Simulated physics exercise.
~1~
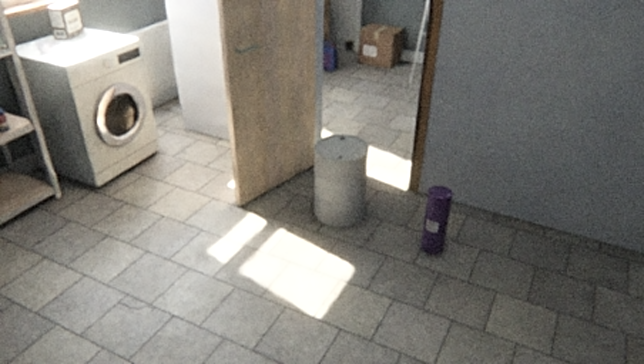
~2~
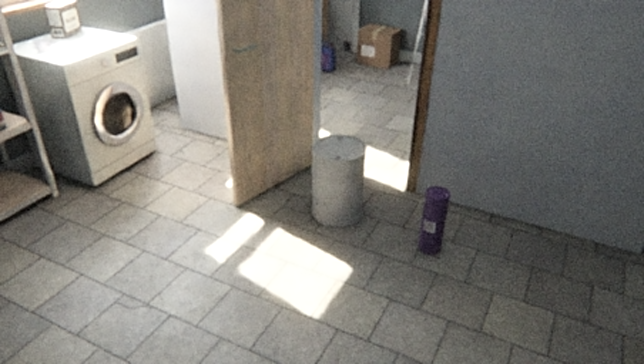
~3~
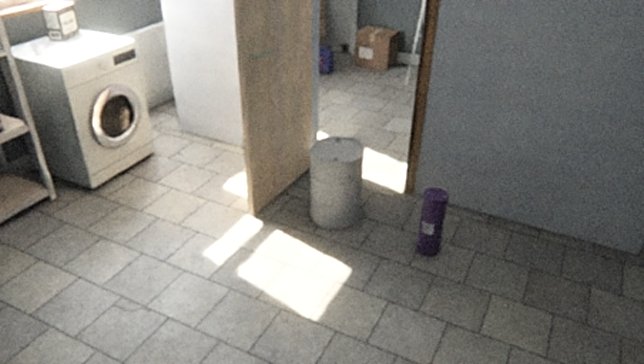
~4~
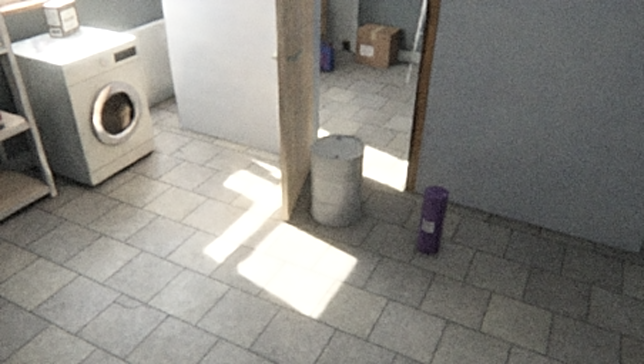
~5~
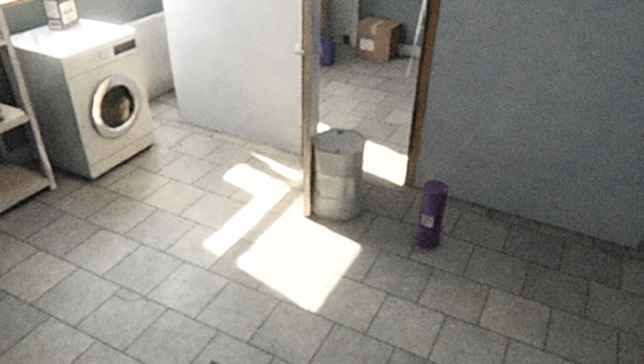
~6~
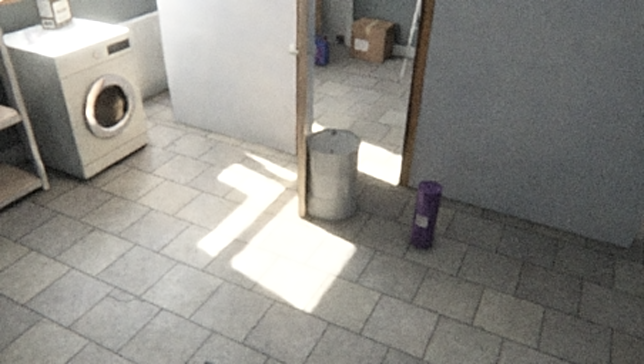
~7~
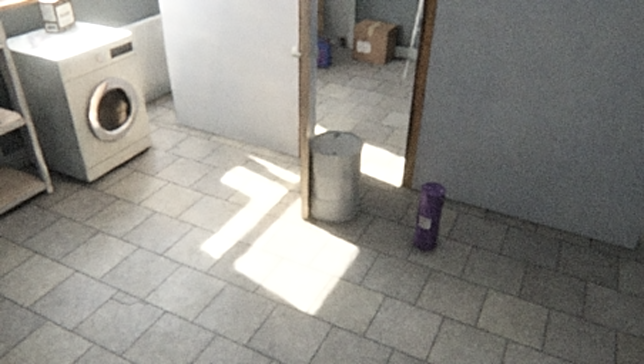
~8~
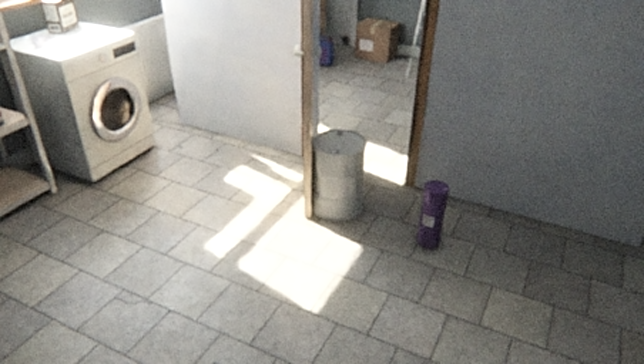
Wooden door swinging partway towards its frame and stopping beside a white drum, still ajar, while a purple canister stands nearby.
